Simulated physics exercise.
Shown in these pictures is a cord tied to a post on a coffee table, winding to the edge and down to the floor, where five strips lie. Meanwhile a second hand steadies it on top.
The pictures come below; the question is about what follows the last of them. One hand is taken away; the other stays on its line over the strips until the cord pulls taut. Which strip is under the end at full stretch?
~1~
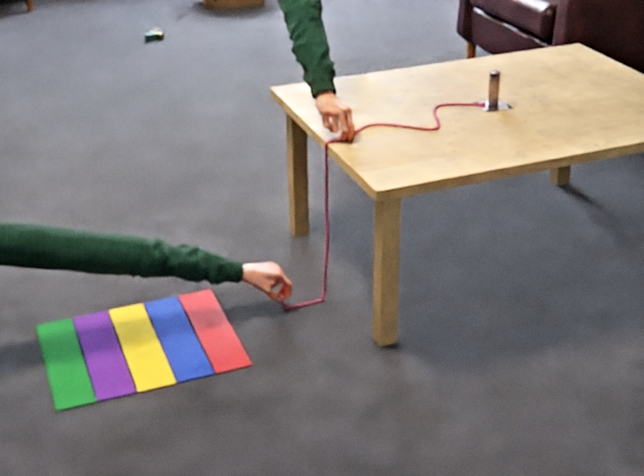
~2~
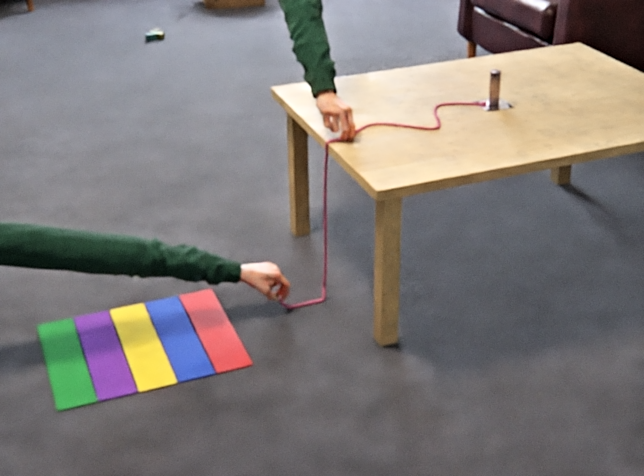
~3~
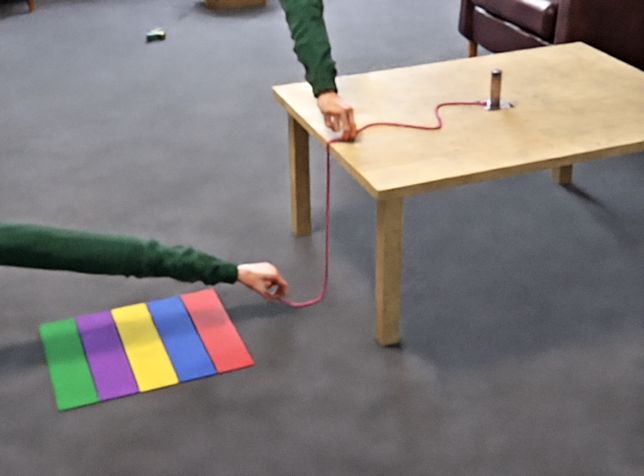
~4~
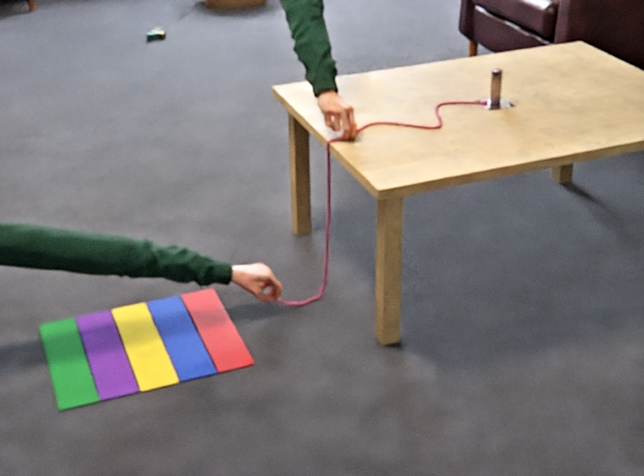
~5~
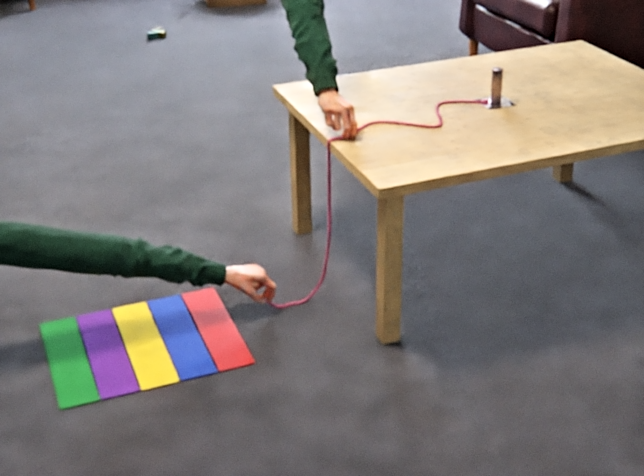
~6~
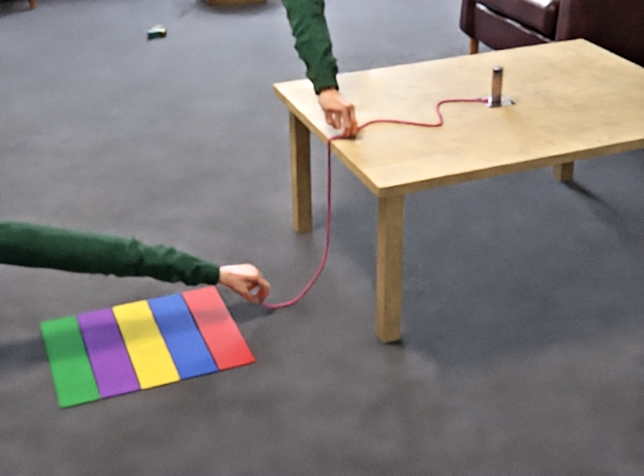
The purple strip.
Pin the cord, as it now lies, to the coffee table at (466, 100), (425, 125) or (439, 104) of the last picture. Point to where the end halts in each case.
First try near (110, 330), second near (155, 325), third near (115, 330).
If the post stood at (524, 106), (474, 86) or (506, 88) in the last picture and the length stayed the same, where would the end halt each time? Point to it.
Close to (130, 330), (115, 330) and (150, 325) in that order.
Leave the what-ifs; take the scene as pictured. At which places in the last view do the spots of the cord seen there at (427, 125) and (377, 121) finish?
(384, 125) and (339, 135).
Soon after, end near (172, 319); over blue.
After that, end near (129, 329); over yellow.
At the stop, end near (104, 334); over purple. Over purple.
